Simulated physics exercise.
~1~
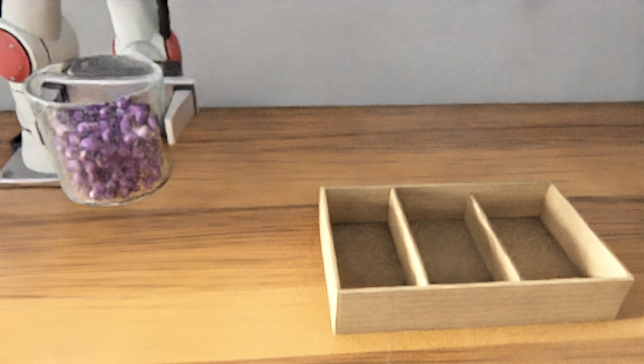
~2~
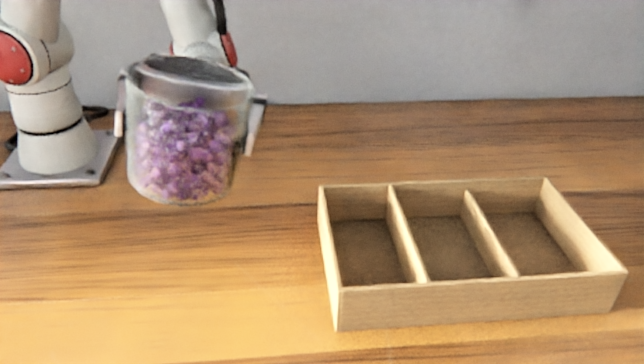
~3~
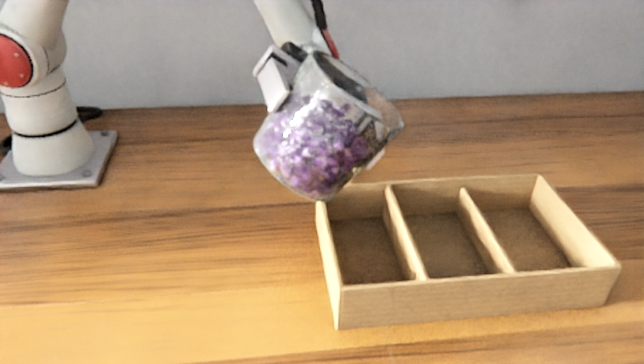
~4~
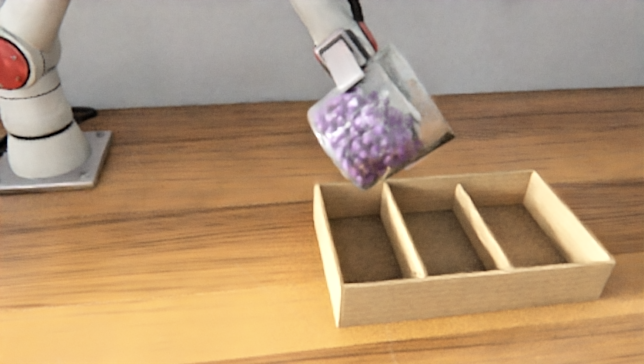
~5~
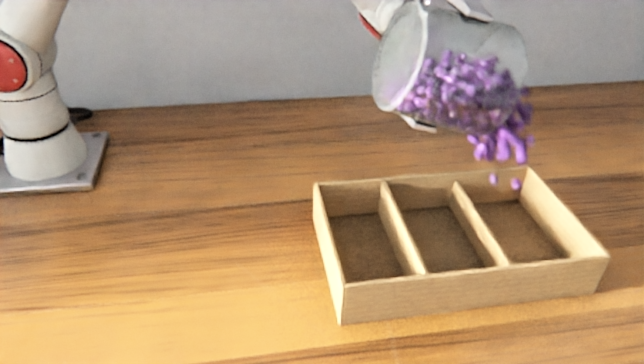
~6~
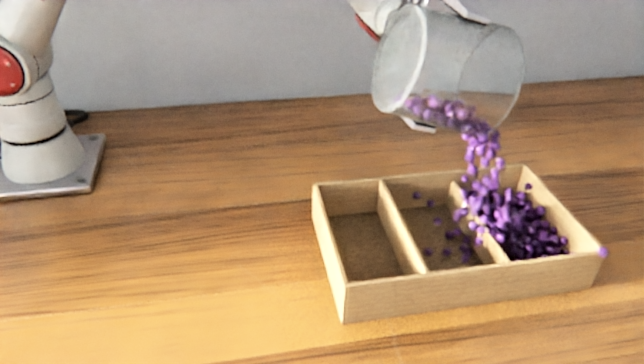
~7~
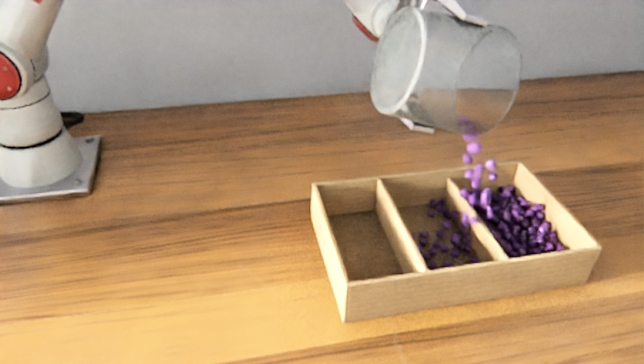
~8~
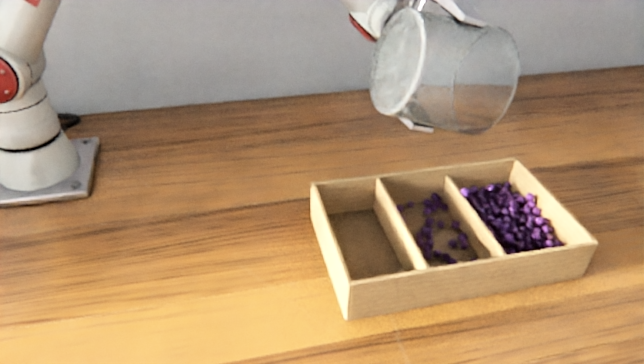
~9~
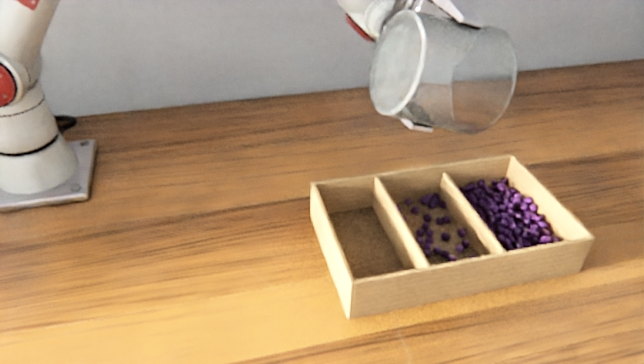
A clear cup packed with small purple beads hangs in the grip of a white and red robot arm above a wooden table, seen from slightly above against a grey wall. To the right sits an open, pale wooden box split into three compartments. The arm carries the cup rightward, tipping it steadily until it lies on its side, high over the box. Beads spill from its mouth in a purple stream, most landing in the right compartment and some in the middle. The cup empties and stays tipped, leaving the right compartment heaped, the middle thinly scattered and the left empty.
